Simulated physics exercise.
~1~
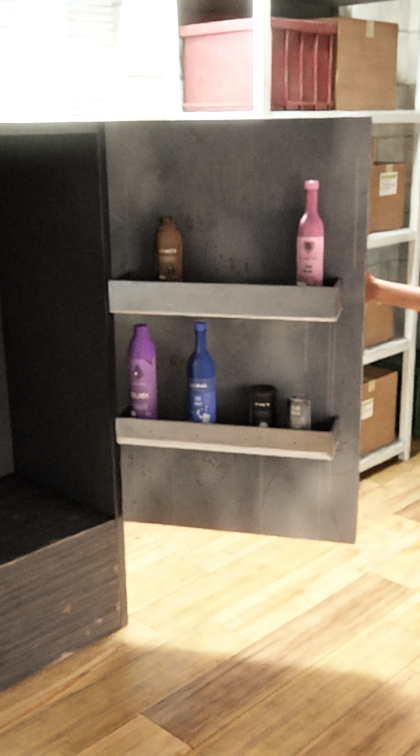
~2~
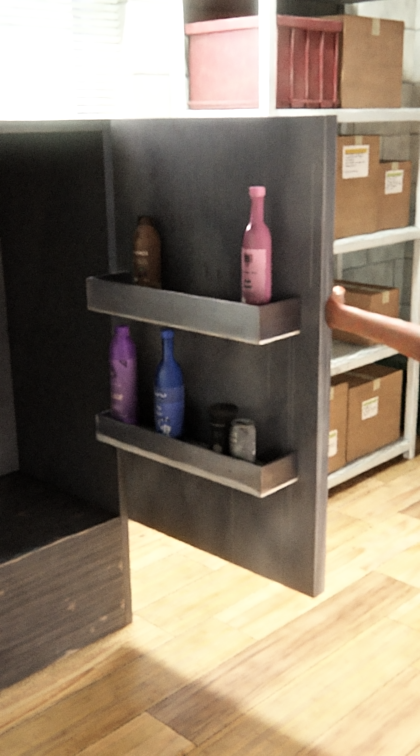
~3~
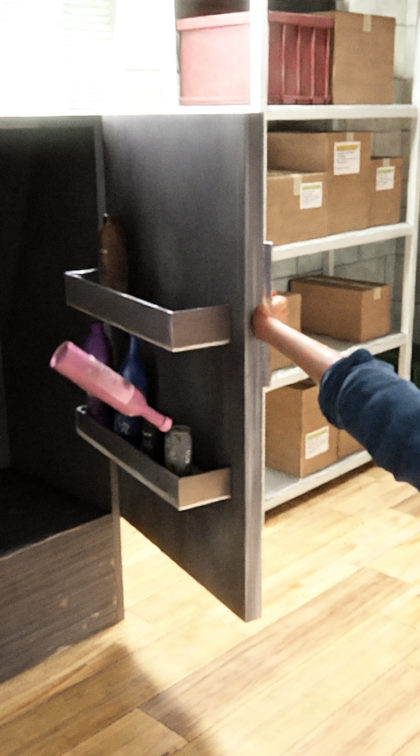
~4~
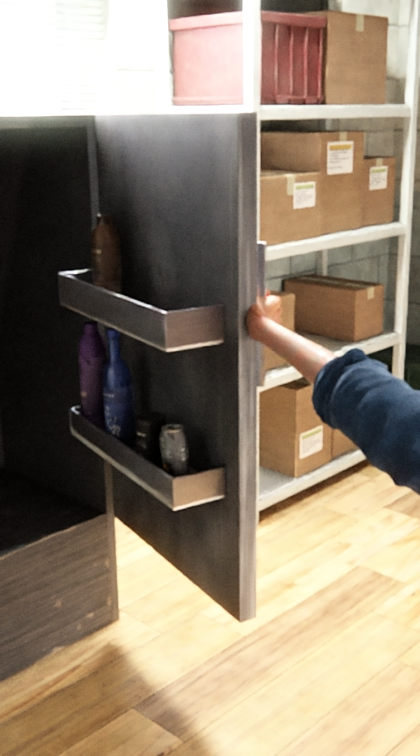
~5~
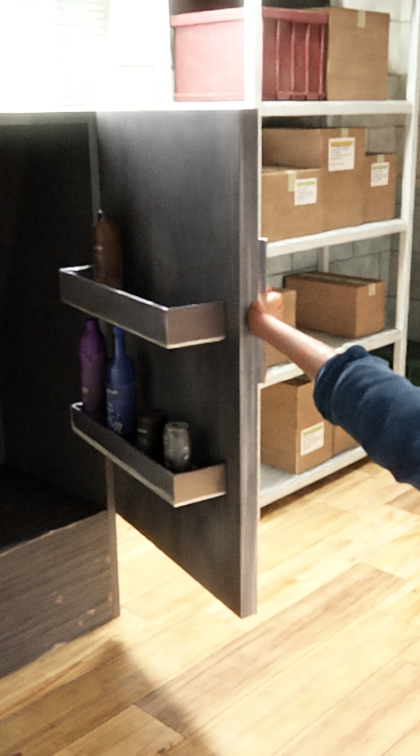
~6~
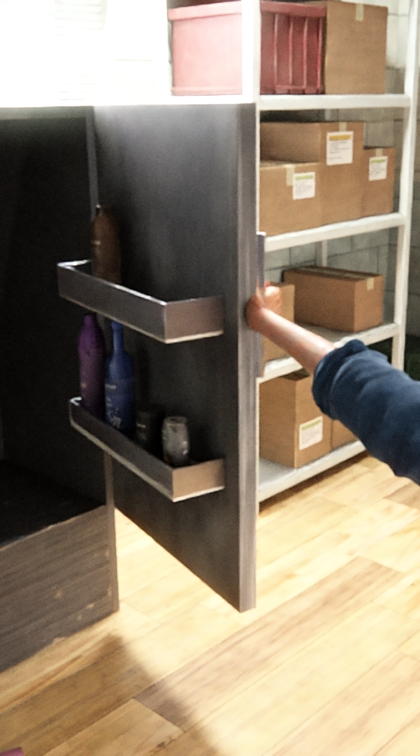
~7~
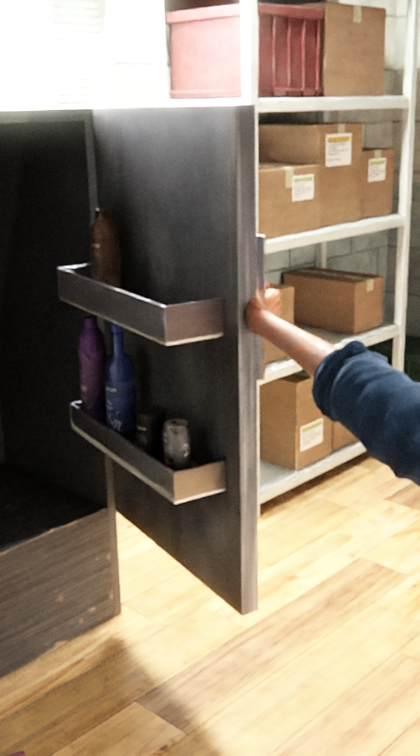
The clip shows a hand swinging a dark locker door with two racks of bottles and small containers until it stops partway; the pink bottle tips over the upper rail and falls, ending on its side on the floor, while the others stay upright in the racks.
